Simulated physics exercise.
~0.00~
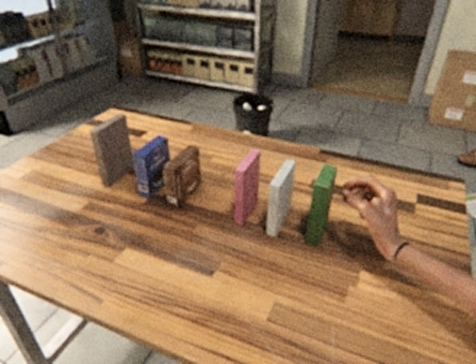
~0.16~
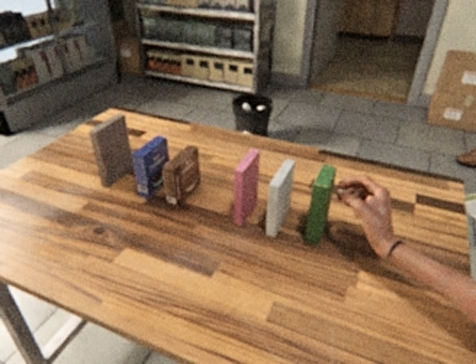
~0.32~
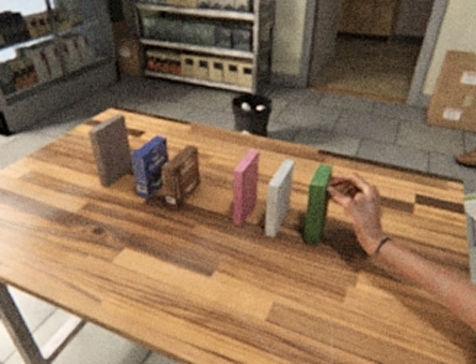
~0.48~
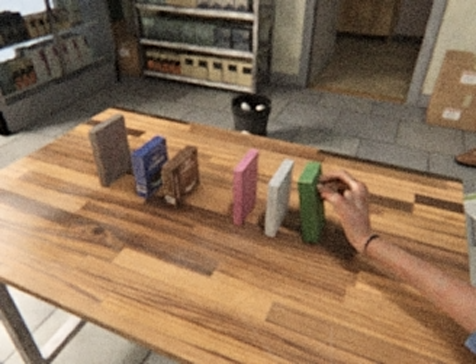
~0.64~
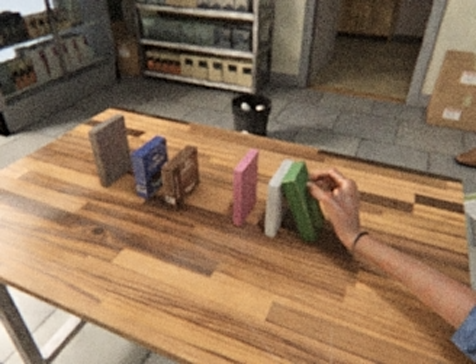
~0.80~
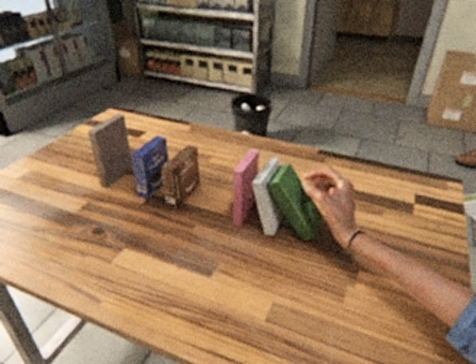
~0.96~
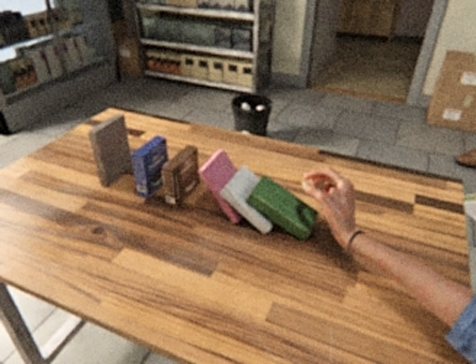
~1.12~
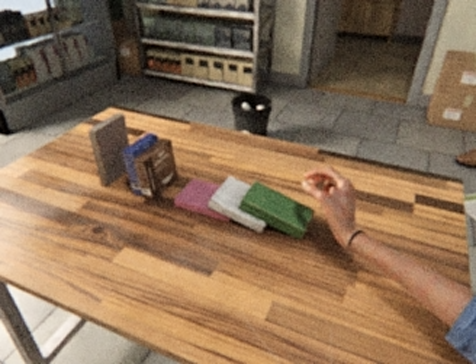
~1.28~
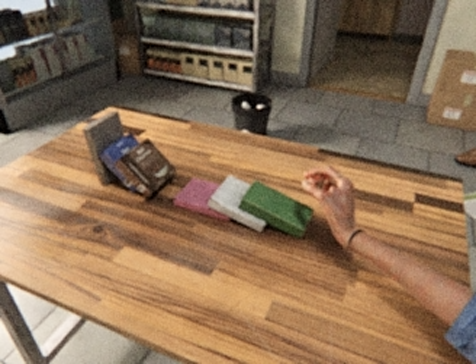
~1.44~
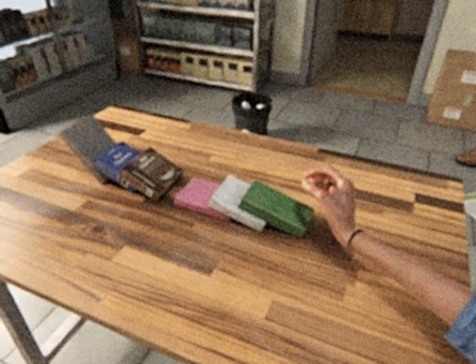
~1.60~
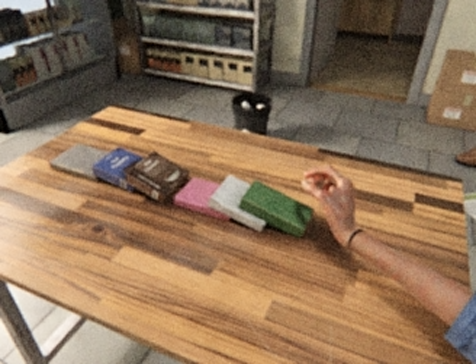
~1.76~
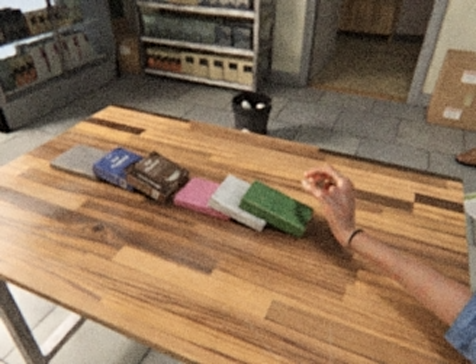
On a wooden table, a hand tips a green block leftward, toppling white, pink, brown, blue and grey pieces until all lie flat.
